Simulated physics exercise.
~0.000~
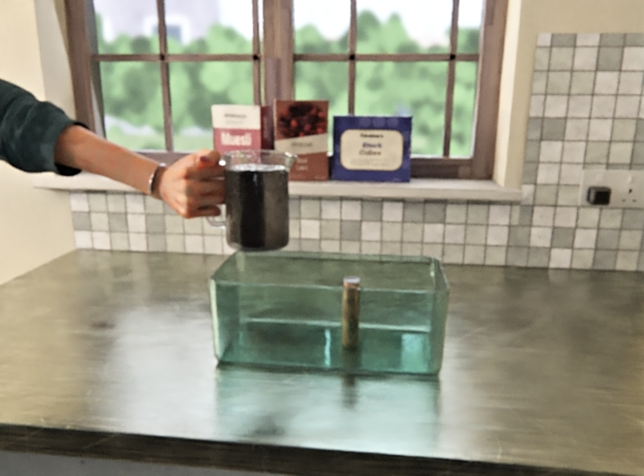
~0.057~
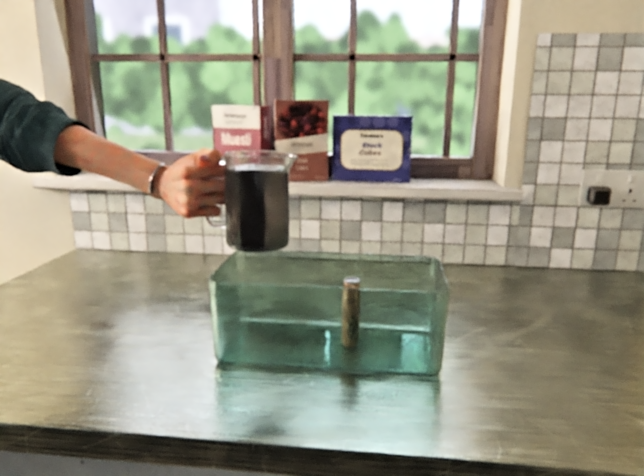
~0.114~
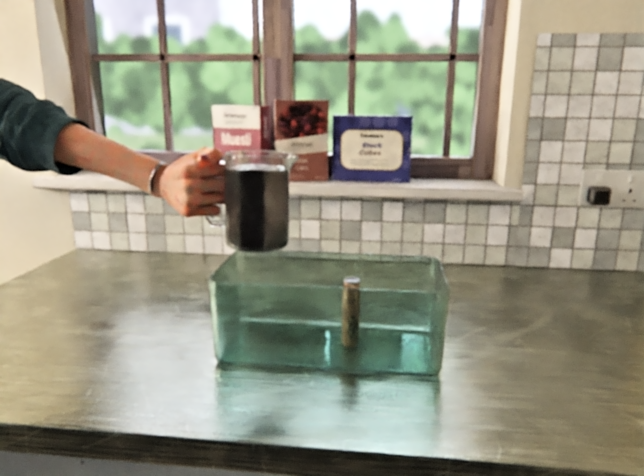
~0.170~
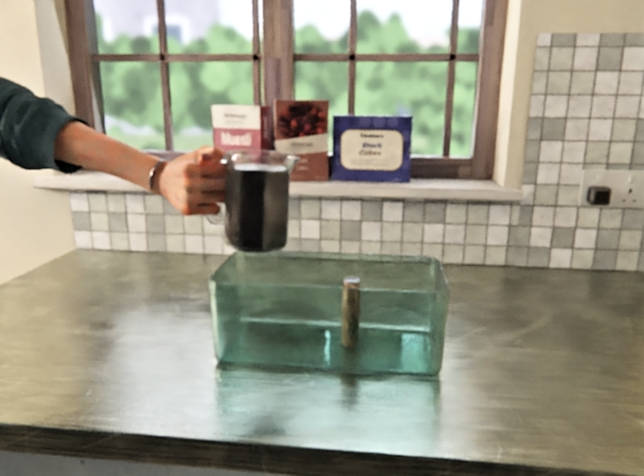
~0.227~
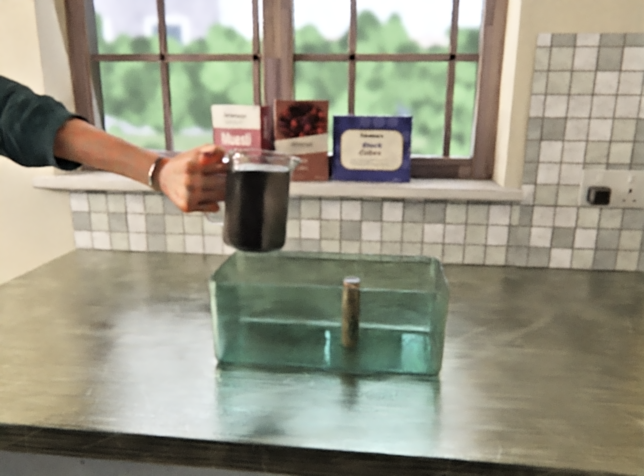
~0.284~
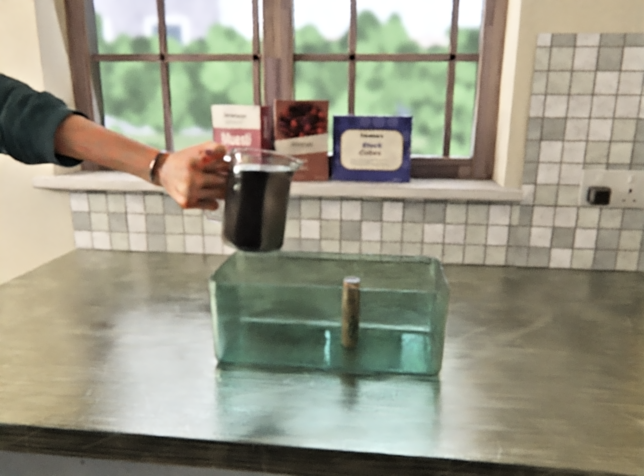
A kitchen counter with a dull grey-brown top is seen from the front and slightly above, before a wood-framed window and grey and white tiles. A hand in a dark green sleeve reaches from the left, holding a clear pitcher of dark liquid above a greenish glass basin with a closed tin inside, while three boxes stand on the sill. The hand slowly tilts the pitcher slightly rightward.
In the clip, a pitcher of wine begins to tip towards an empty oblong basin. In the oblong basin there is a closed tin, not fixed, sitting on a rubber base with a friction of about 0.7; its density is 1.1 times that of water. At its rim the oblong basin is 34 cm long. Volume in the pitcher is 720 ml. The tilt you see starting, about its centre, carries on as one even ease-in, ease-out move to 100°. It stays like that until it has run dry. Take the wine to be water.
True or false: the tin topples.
True.
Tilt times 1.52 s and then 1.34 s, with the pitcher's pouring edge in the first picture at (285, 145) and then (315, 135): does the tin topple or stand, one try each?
In the first try it comes down; in the second it remains standing.
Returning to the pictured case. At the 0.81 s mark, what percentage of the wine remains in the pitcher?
I reckon about 92 in a hundred is still held.
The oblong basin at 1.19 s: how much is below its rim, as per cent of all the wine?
About 34 %.
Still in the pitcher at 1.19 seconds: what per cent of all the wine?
Roughly 52 percent remains.
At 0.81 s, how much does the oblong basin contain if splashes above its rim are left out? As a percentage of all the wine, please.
About 2 per cent.
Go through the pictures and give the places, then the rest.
Tilt 0°; pouring edge (297, 156); surface from (229, 167) to (288, 168); the oblong basin's rim runs from (223, 265) to (444, 274); the tin's top is at (352, 283), in the first frame.
Tilt 0°; pouring edge (298, 156); surface from (229, 167) to (288, 169), in the second frame.
Tilt 1°; pouring edge (298, 157); surface from (230, 167) to (288, 169), in the third frame.
Tilt 3°; pouring edge (300, 158); surface from (230, 167) to (289, 169), in the fourth frame.
Tilt 5°; pouring edge (301, 160); surface from (231, 167) to (291, 169), in the fifth frame.
Tilt 8°; pouring edge (303, 162); surface from (234, 168) to (293, 169), in the sixth frame.
Then, 0.81 s in, the tilt is 54° and 92 per cent is still to pour; the tin stands where it began.
Then, 1.19 s in, the tilt is 88° and 53 per cent is still to pour; the tin stands where it began.
Then, 1.59 s in, the tilt is 100° and 11 per cent is still to pour; the tin lies on its side.
Then, 2.03 s in, the tilt is 100° and 1 per cent is still to pour; the tin lies on its side.
Finally, the tin lies on its side.
